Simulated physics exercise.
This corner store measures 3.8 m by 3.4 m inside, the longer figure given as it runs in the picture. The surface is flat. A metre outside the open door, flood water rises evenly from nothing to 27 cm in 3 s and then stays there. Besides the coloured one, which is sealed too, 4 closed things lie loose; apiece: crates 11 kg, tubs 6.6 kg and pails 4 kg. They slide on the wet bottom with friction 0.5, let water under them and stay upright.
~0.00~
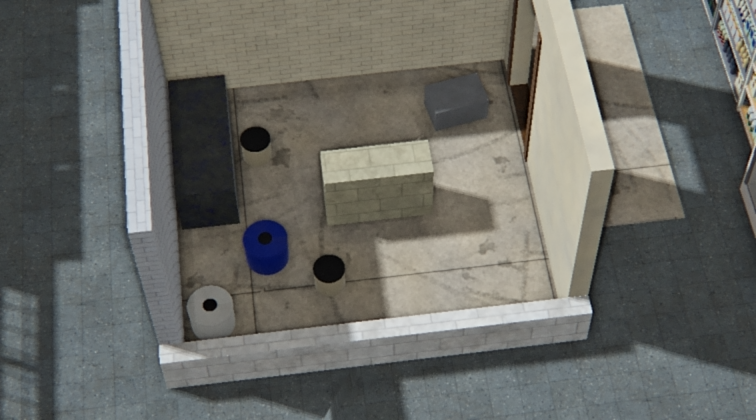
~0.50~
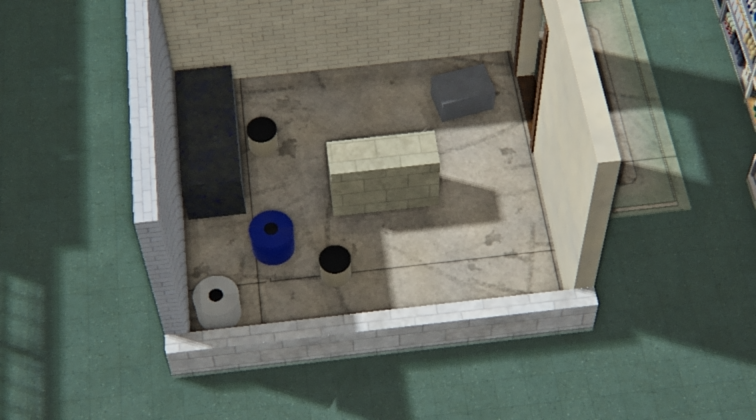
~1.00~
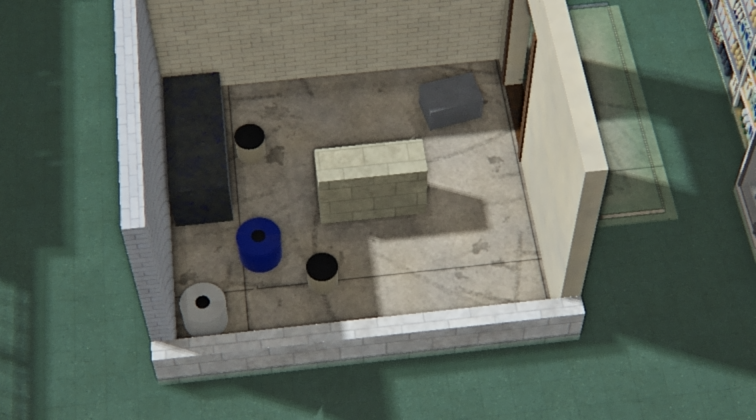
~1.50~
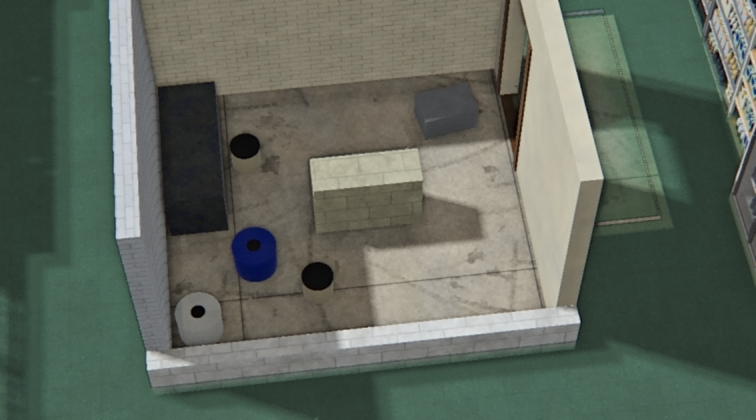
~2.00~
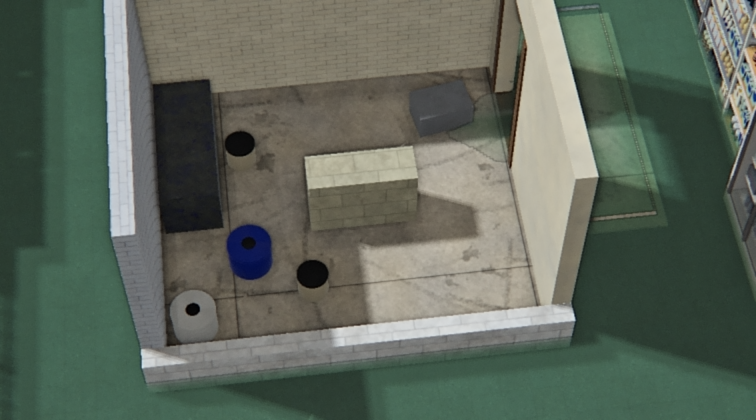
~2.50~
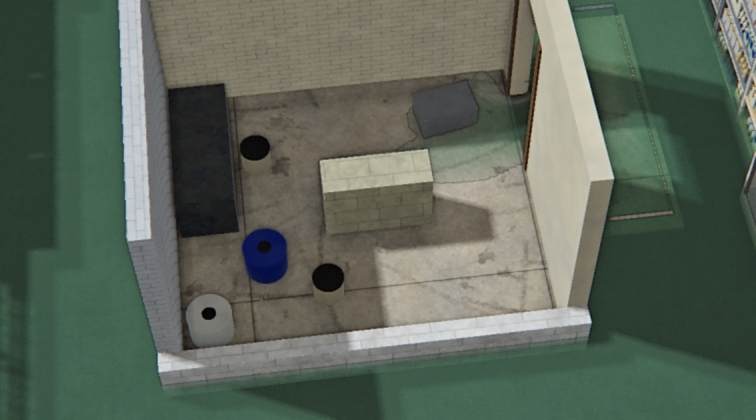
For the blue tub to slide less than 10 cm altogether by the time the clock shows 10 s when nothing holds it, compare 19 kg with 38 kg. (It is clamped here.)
I expect that only the larger load is enough.
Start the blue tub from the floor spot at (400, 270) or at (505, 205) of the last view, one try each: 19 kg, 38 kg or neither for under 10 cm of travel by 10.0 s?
In that order: The smaller is enough; either load holds.
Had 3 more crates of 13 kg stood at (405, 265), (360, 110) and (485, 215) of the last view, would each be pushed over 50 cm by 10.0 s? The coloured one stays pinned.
In that order: Over, past it, short of it.
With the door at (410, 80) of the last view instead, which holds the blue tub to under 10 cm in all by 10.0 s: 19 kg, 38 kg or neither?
Then only the larger load is enough.
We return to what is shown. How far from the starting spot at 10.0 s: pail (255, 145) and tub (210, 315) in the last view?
In turn: 100 cm, 10 cm.
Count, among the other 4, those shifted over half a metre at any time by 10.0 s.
4 of them.
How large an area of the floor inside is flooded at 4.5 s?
Roughly 8.0 m2.
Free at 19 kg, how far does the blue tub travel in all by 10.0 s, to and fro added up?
Some 80 cm in all.
After 3.5 s the blue tub would be 0 cm from its start with 19 kg and 0 cm from its start with 38 kg; 0 cm of water round it then.
After 4.5 s the blue tub would be 0 cm from its start with 19 kg and 0 cm from its start with 38 kg; 2 cm of water round it then.
After 7.0 s the blue tub would be 19 cm from its start with 19 kg and 0 cm from its start with 38 kg; 7 cm of water round it then.
After 10.0 s the blue tub would be 77 cm from its start with 19 kg and 0 cm from its start with 38 kg; 10 cm of water round it then.
